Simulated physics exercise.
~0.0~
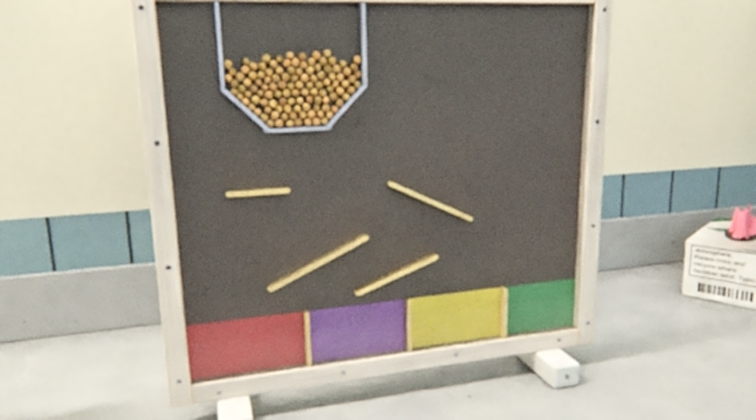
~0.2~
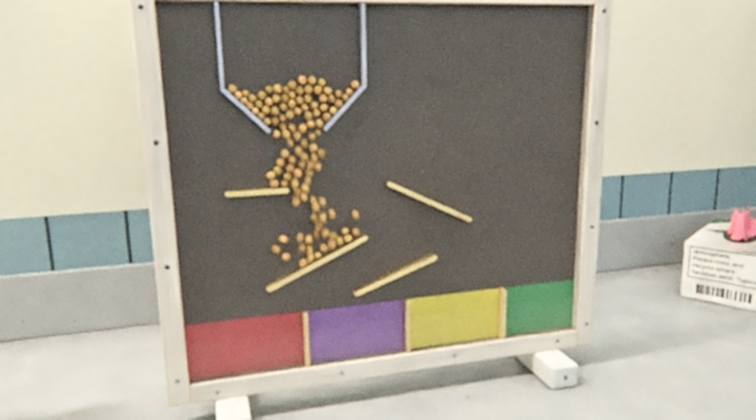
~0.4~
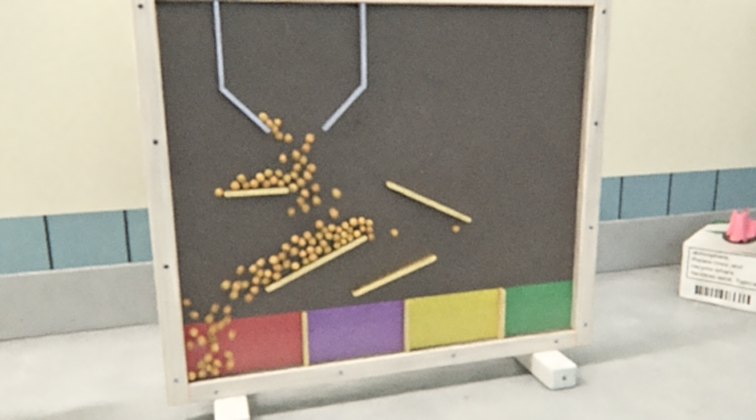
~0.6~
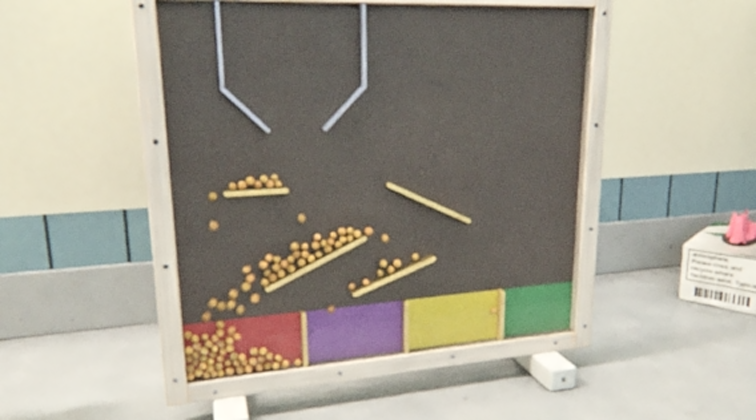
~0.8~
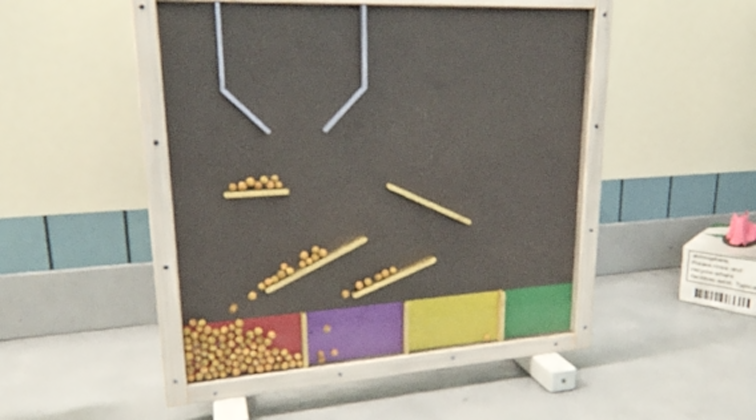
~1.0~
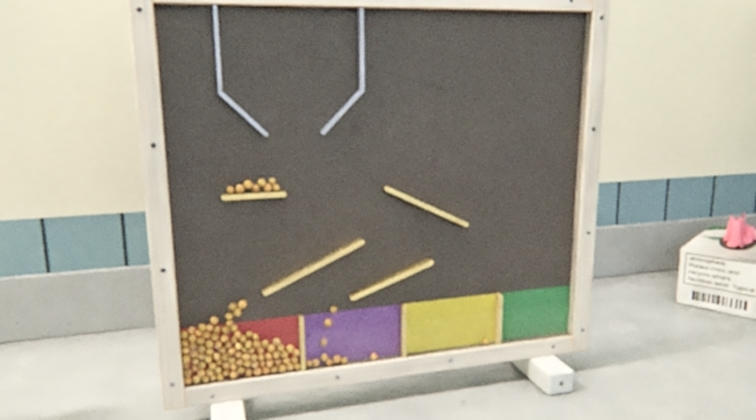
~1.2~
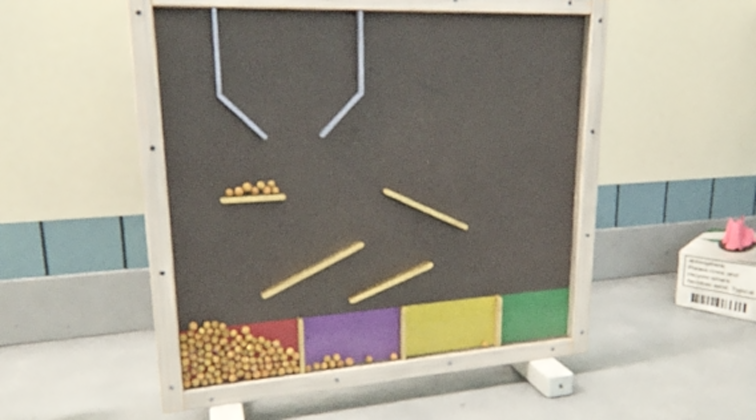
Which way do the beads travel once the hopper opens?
The beads move down, dropping out of the hopper and past the ledges toward the bins at the bottom.
Wooden beads pouring from a hopper over slanted ledges, most settling in the red bin, some in purple, several left on a ledge.
